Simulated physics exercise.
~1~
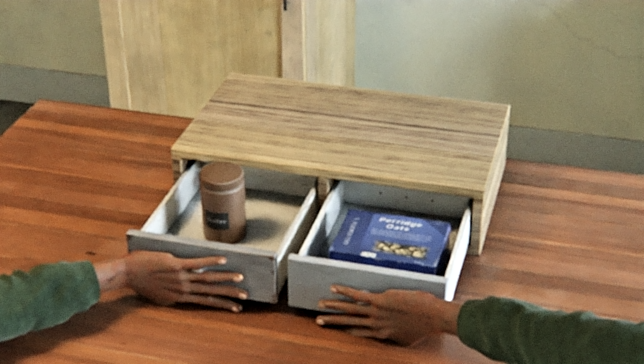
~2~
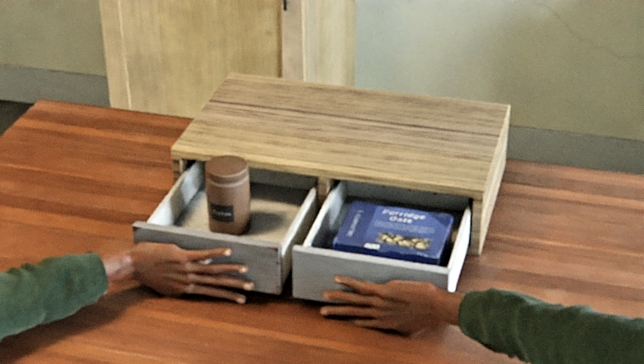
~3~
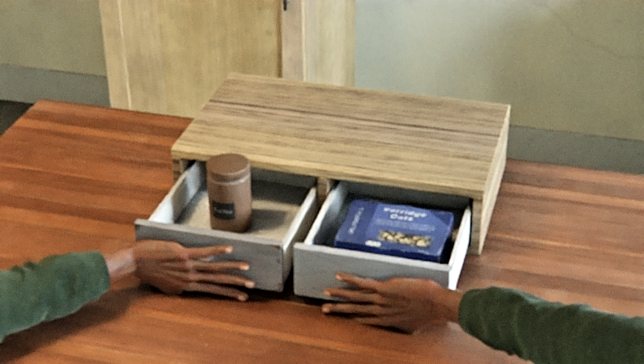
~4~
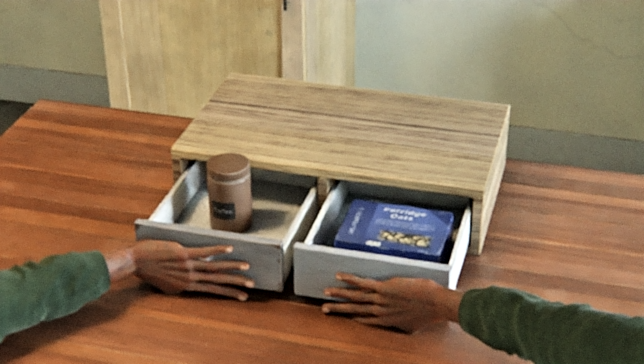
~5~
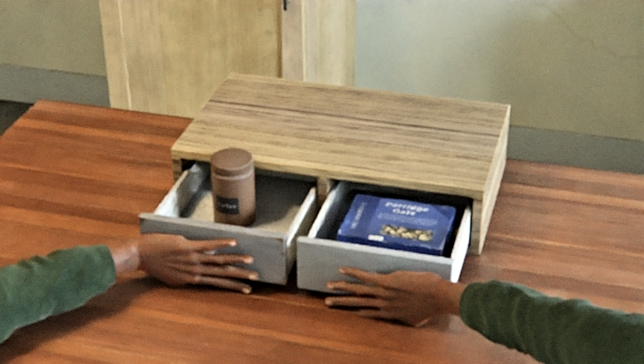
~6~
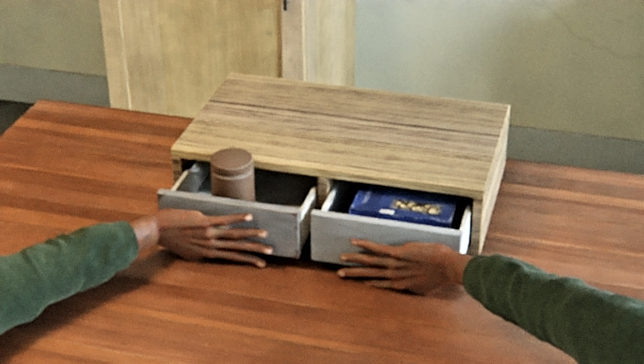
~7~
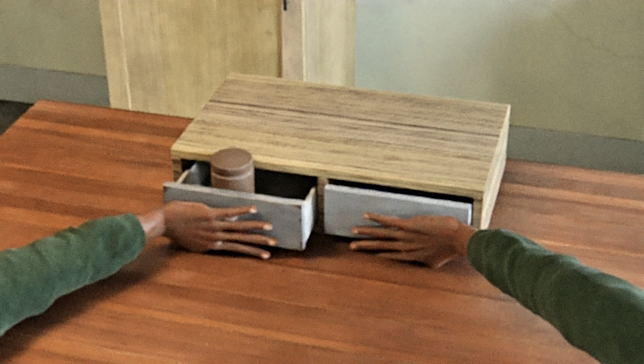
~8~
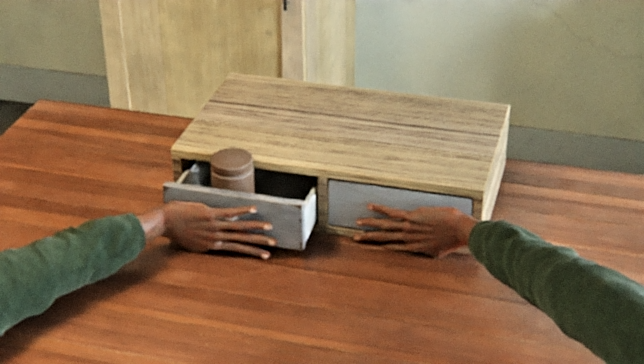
Two open drawers, the left holding a brown jar and the right a blue box, were pushed slowly into a wooden chest by a pair of hands, until the right one closed completely while the left stuck partly open with the jar still upright.
